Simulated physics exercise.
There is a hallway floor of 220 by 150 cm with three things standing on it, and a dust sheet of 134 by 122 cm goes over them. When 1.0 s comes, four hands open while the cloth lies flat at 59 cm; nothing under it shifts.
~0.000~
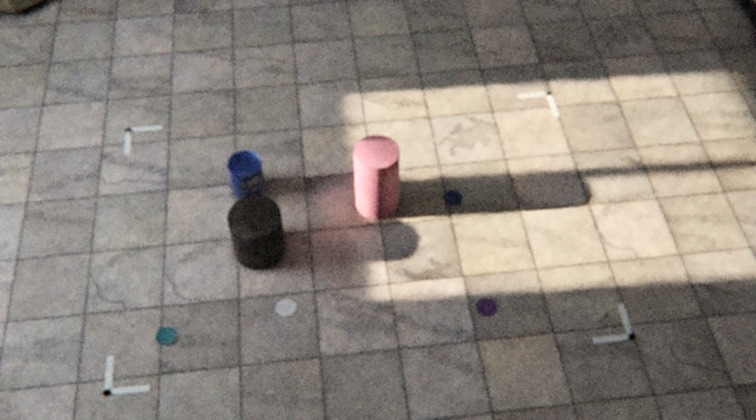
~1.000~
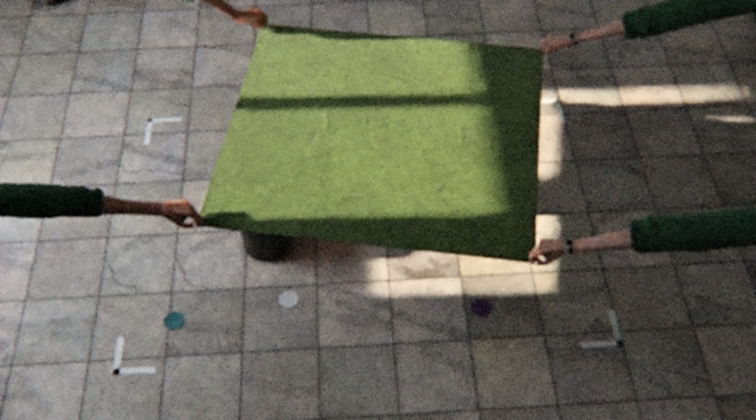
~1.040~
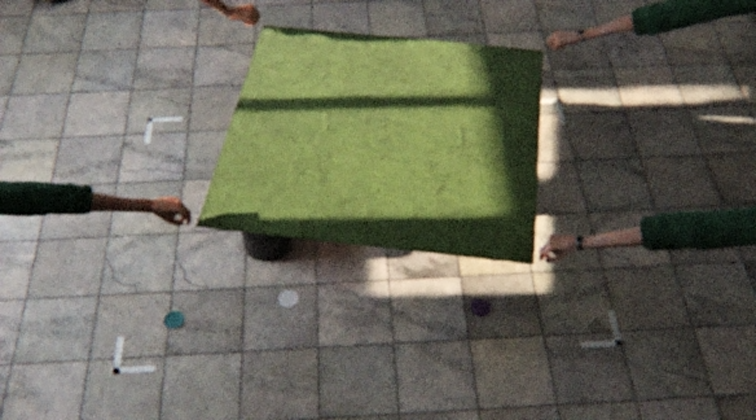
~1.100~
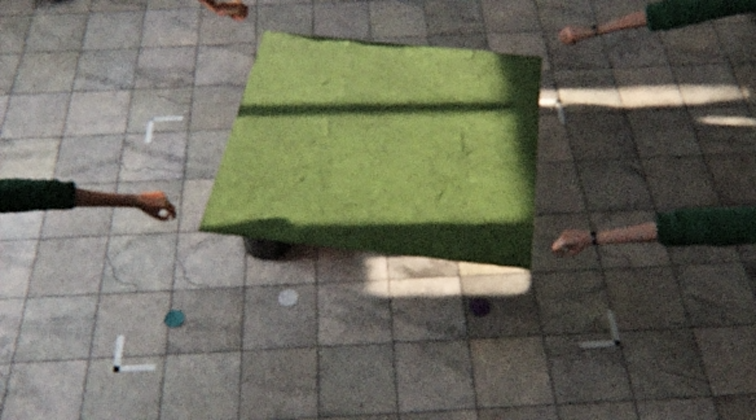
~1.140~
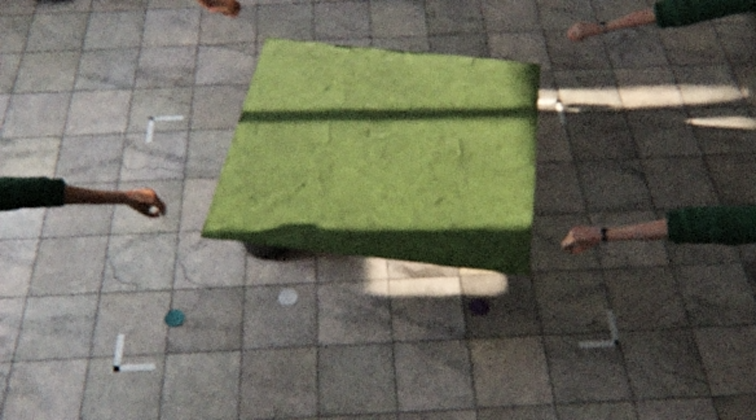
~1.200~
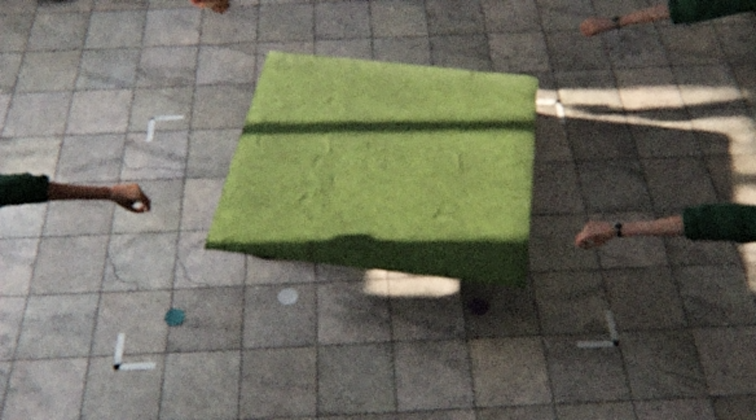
Four hands let go of a green cloth, and it sinks flat above the tubs.
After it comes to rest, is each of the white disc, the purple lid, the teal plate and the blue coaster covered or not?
Result: White disc still shows, purple lid vanishes under it, teal plate stays uncovered, blue coaster ends under the cloth.
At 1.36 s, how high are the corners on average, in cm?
About 10 cm.
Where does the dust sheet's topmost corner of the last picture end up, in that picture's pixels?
Near pixel (304, 129).
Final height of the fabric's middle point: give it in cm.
Looks like close to 38 cm up.
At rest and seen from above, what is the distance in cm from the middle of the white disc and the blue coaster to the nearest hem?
About 8 cm, 20 cm.
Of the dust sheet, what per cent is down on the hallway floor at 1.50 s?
20 %.
By 1.4 s, 0 % of it is down, spanning 142 by 138 cm, above purple lid, white disc, blue coaster.
By 1.5 s, 20 % of it is down, spanning 128 by 122 cm, above purple lid, blue coaster.
By 1.7 s, 20 % of it is down, spanning 132 by 120 cm, above purple lid, blue coaster.
By 1.8 s, 20 % of it is down, spanning 129 by 120 cm, above purple lid, blue coaster.
By 3.3 s, 25 % of it is down, spanning 129 by 119 cm, above purple lid, blue coaster.
